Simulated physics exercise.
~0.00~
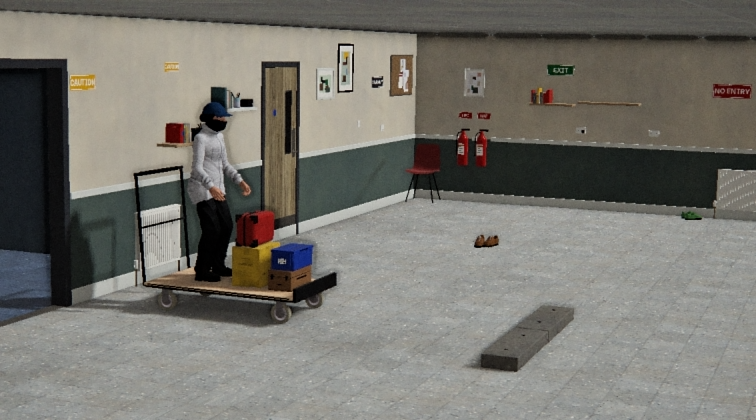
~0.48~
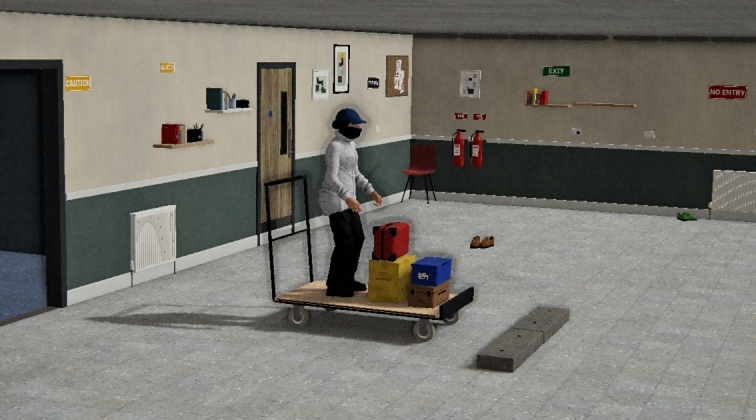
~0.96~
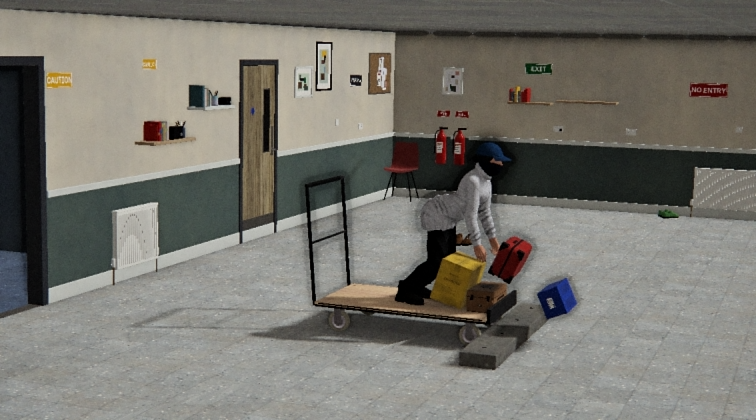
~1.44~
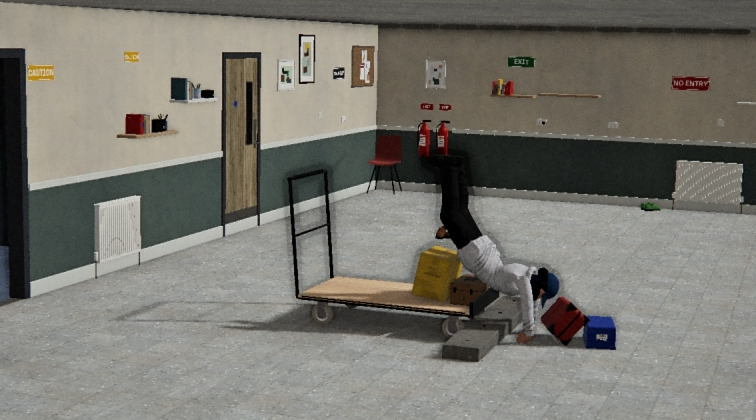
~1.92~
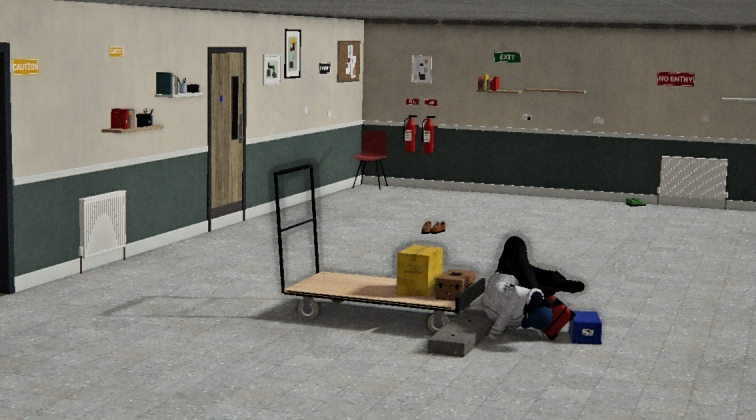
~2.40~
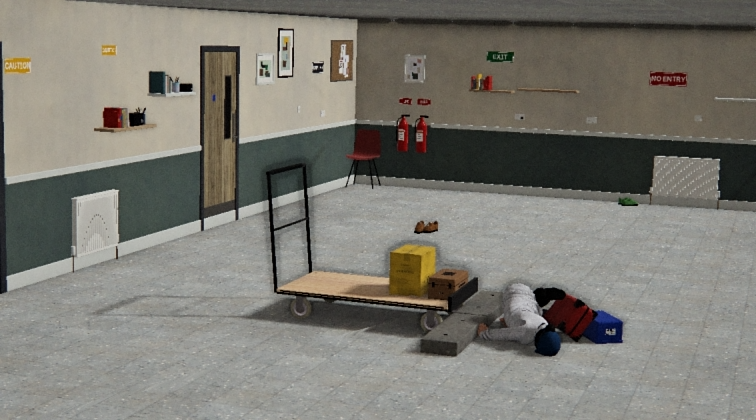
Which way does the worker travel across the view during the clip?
The worker moves to the right, first riding on the cart and then pitching off its front end onto the floor.
